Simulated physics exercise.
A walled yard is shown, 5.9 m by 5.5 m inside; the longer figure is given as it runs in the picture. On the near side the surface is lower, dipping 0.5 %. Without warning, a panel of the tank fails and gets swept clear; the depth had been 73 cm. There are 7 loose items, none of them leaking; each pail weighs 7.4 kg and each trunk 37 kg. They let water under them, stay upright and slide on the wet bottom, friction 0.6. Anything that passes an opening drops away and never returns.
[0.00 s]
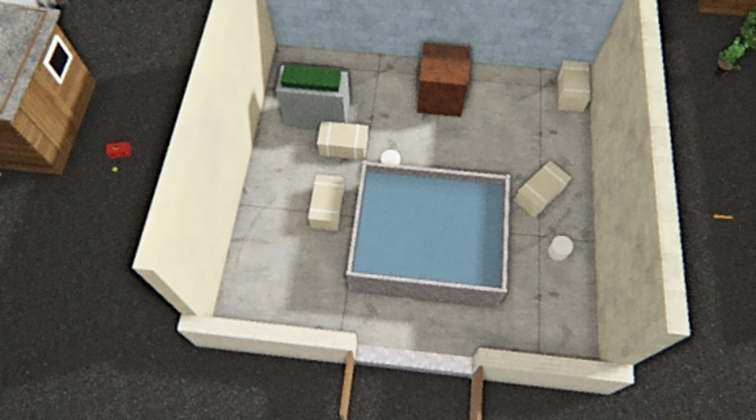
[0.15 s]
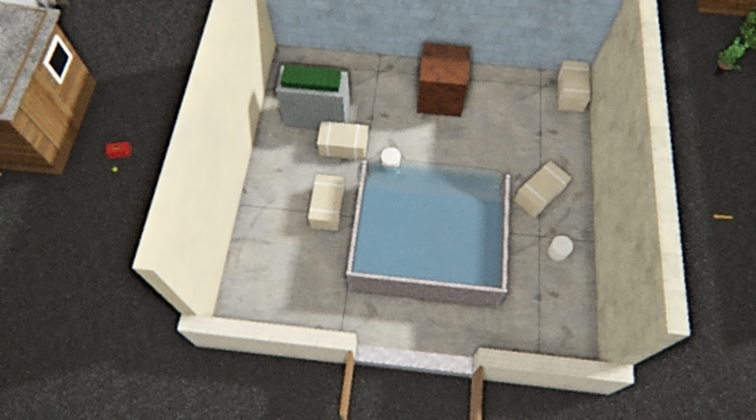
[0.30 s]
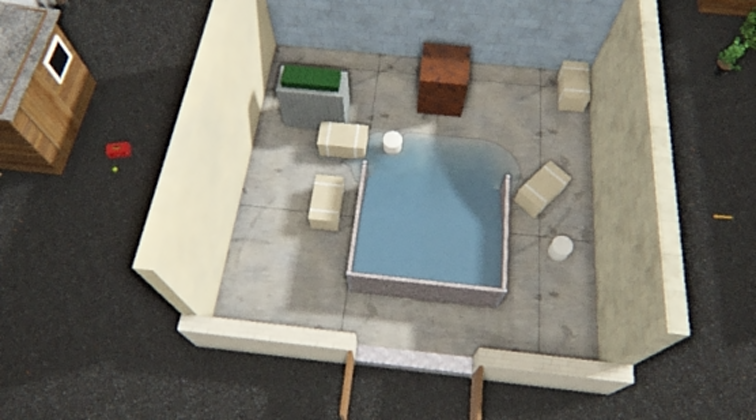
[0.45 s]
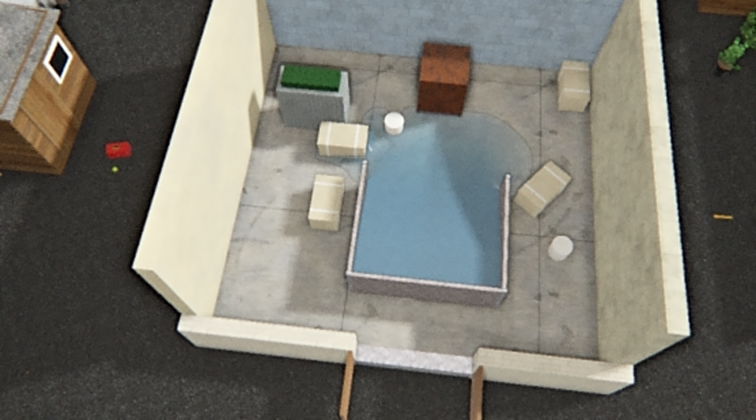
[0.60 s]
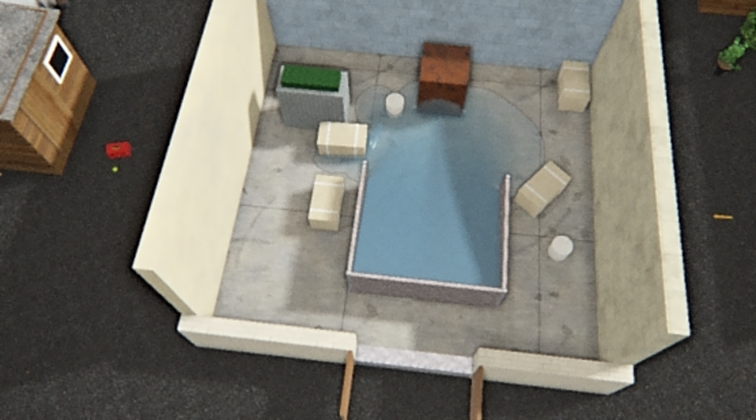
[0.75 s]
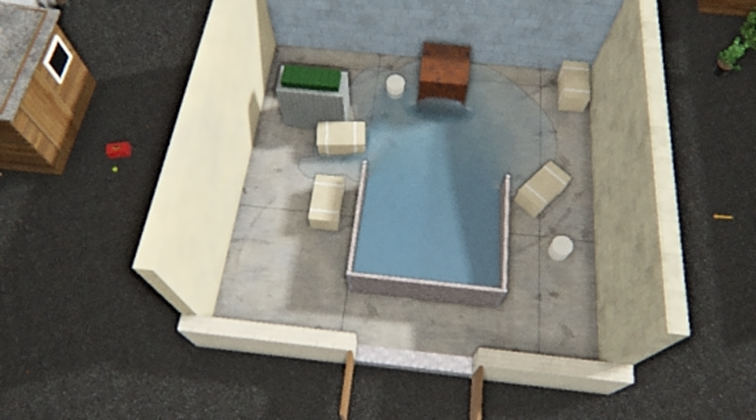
The clip opens on a walled yard where a rectangular tank of blue water stands among pale trunks, a reddish-brown box and white pails. The tank's far side disappears and water spreads across the paving toward the back wall, carrying one pail backward while the pale trunks barely move.
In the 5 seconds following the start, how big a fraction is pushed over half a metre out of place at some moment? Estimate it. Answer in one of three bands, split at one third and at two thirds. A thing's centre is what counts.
Two thirds or more.
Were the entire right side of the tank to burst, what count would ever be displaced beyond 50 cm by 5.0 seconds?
Then 3.
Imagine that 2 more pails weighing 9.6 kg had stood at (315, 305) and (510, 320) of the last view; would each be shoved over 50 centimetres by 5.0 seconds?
Taking them in turn, the first is below the mark and the second below the mark.
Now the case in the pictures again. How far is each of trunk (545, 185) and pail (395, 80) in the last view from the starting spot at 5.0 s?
Shifts in order: 100 cm; 300 cm.
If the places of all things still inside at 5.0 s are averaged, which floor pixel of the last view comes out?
Centred roughly on (401, 223).
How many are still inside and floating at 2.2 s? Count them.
It comes to 2 of them.
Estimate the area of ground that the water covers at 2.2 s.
Near 19 m2 in all.
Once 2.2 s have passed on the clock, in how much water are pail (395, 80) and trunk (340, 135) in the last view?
Depths: Near 24 cm, then near 6 cm.
After 1.1 s 1 of 7 are over 50 cm from their spots; 1 afloat.
After 2.2 s 1 of 7 are over 50 cm from their spots; 2 afloat.
After 3.5 s 3 of 7 are over 50 cm from their spots; 2 afloat.
After 5.0 s 6 of 7 are over 50 cm from their spots, and 6 have been at some point; 1 afloat.
